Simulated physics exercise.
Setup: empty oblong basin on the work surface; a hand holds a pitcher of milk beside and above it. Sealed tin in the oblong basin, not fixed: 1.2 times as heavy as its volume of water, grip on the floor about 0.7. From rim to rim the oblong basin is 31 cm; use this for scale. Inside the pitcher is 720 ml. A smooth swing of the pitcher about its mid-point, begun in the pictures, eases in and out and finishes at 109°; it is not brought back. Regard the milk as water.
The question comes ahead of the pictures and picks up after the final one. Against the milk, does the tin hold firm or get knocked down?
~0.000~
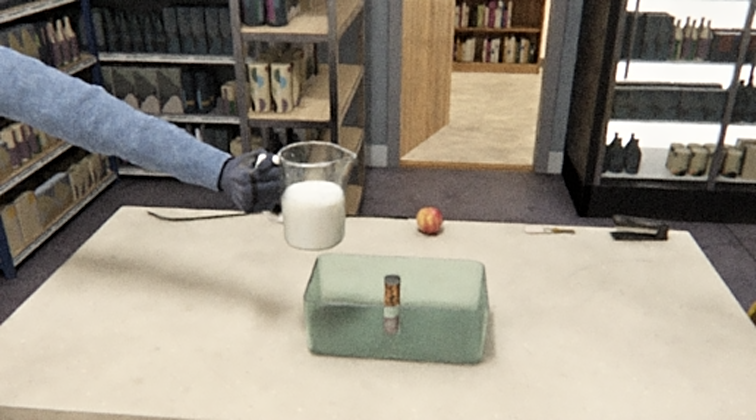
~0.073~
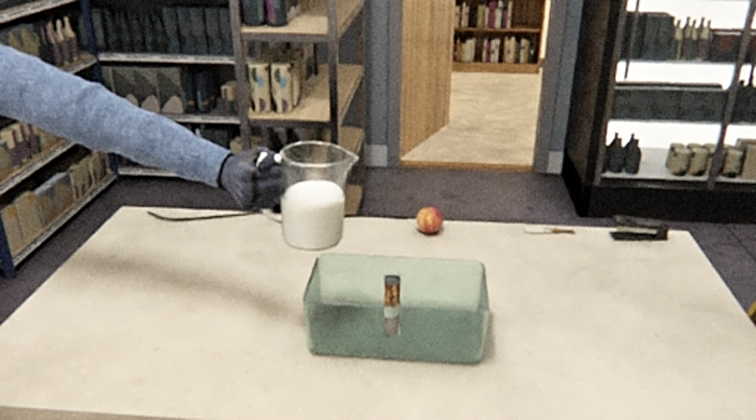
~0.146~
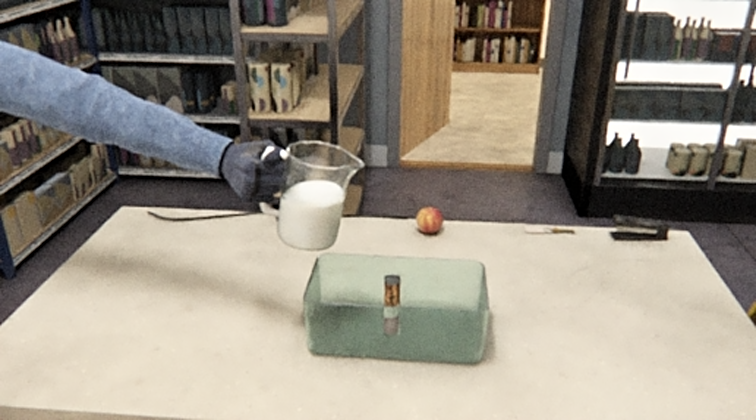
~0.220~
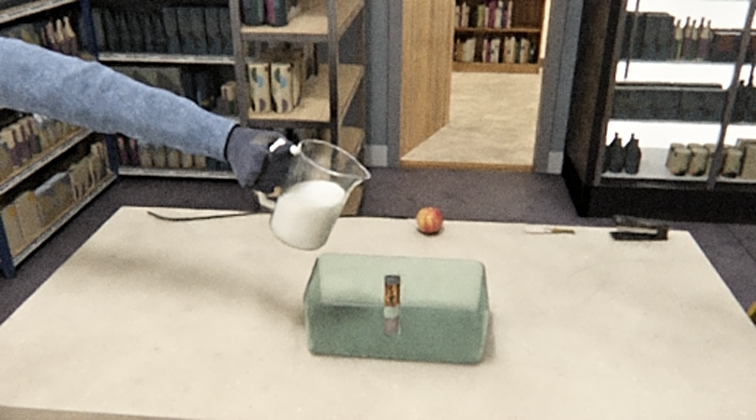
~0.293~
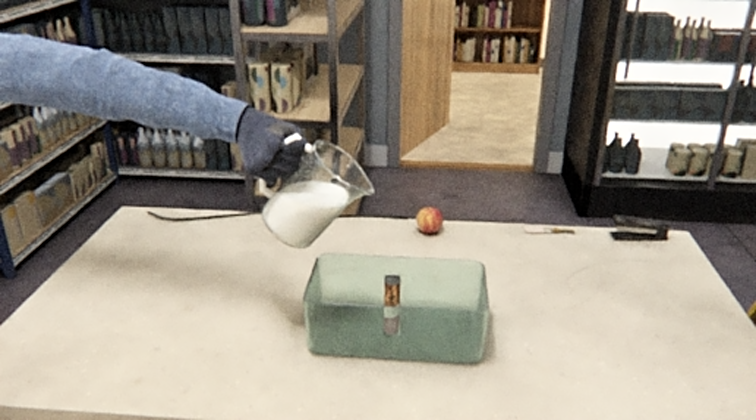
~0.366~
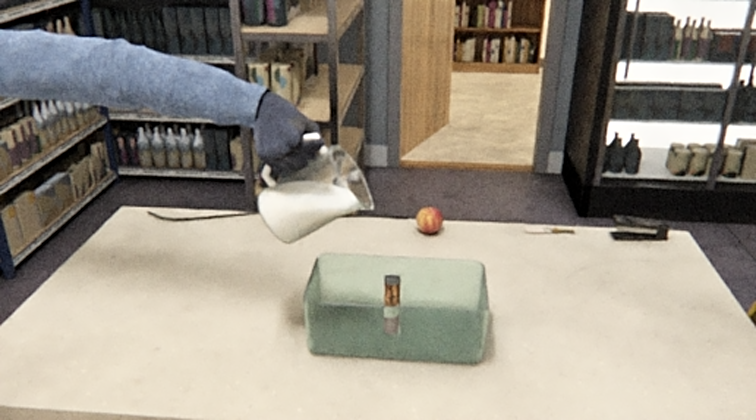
It gets knocked down.
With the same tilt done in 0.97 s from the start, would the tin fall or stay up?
The tin would overturn.
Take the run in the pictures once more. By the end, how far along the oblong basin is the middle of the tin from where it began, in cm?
8.0 cm.
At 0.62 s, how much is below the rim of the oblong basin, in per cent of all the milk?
I reckon close to 8 percent of it.
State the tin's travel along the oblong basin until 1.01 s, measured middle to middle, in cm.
I'd put it at around 8 centimetres.
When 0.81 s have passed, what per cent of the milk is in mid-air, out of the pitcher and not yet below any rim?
Estimate: About 18 in a hundred.
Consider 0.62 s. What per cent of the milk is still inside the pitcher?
Roughly 66 %.
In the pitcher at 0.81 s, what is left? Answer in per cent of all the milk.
Roughly 20 per cent.
Then, 0.62 s in, the tilt is 104° and 67 per cent is still to pour; the tin stands where it began.
Then, 0.81 s in, the tilt is 109° and 20 per cent is still to pour; the tin leans 4°.
Then, 1.01 s in, the tilt is 109° and 3 per cent is still to pour; the tin lies on its side.
Then, 1.22 s in, the tilt is 109° and 0 per cent is still to pour; the tin lies on its side.
Finally, the tin lies on its side.
